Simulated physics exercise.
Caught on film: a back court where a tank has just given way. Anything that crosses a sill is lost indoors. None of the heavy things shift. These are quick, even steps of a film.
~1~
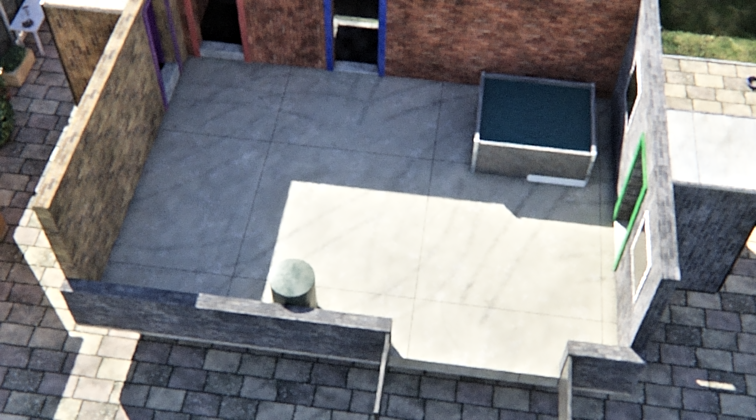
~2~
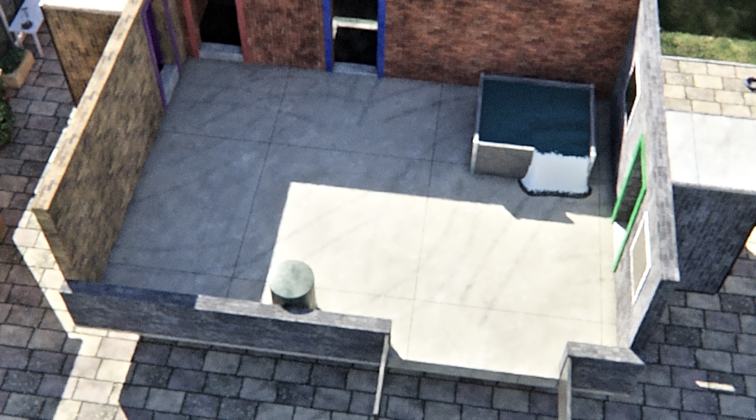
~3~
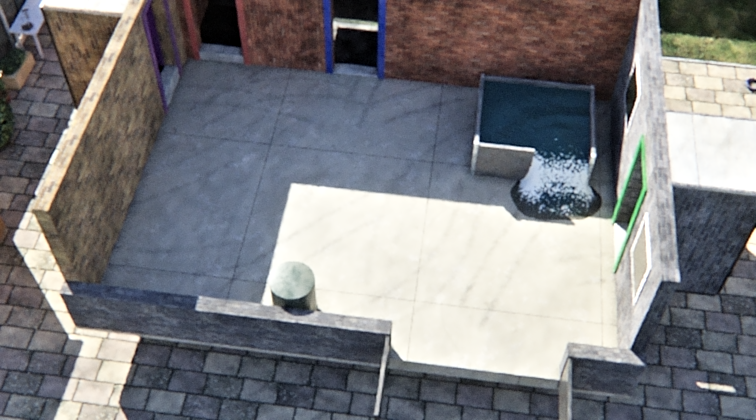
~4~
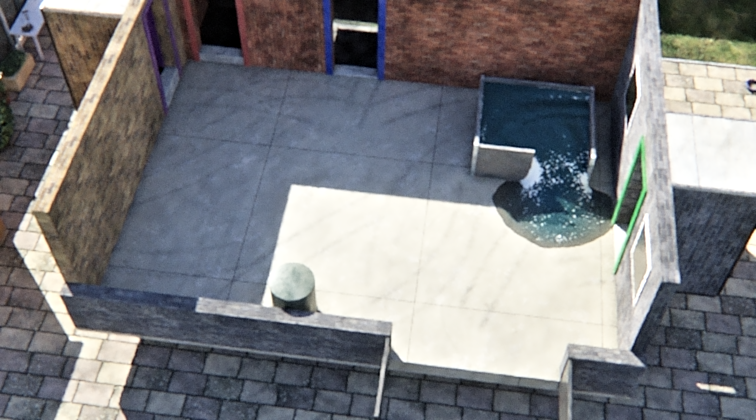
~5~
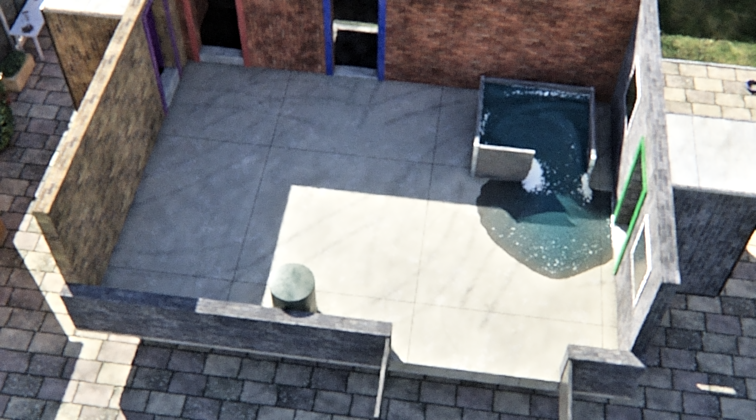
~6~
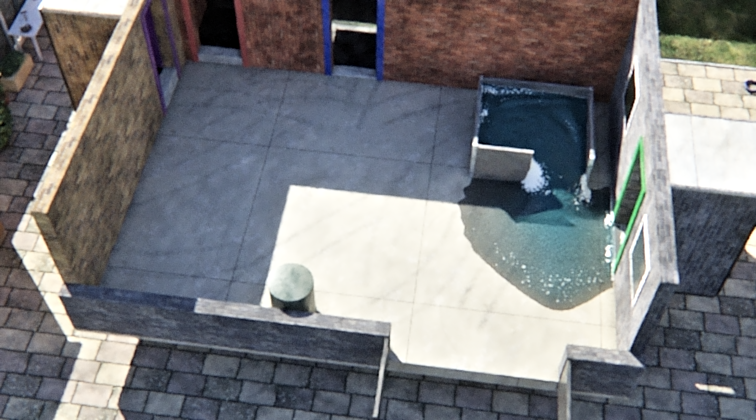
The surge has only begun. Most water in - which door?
Green door.
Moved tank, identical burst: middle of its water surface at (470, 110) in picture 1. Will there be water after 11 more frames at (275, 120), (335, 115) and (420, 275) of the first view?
In order: Unreached, unreached, reached.
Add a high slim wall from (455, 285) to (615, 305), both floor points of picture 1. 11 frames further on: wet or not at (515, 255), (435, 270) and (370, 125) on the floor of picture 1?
Taking the points in order, they are swamped, swamped and spared.
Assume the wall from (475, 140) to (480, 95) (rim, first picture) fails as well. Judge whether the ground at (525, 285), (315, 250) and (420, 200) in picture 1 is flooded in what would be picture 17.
The first spot is left untouched, the second soaked through, the third soaked through.
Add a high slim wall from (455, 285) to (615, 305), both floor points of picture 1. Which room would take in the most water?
I pick the door marked green.
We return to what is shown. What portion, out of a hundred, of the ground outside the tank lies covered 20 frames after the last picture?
It comes to 30 per cent.
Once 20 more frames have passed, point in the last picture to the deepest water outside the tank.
That spot is close to (590, 371).
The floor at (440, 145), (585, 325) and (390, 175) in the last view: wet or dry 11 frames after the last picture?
The first spot is spared, the second swamped and the third spared.
A moment on, water covers 20 % of the floor; green door some in, blue door not reached, red door not reached, purple door not reached.
Next, water covers 25 % of the floor; green door some in, blue door not reached, red door not reached, purple door not reached.
Then, water covers 30 % of the floor; green door a lot in, blue door not reached, red door not reached, purple door not reached.
Later, water covers 35 % of the floor; green door a lot in, blue door not reached, red door not reached, purple door not reached.
In the end, water covers 60 % of the floor; green door a lot in, blue door not reached, red door not reached, purple door not reached; the green door has let in the most.
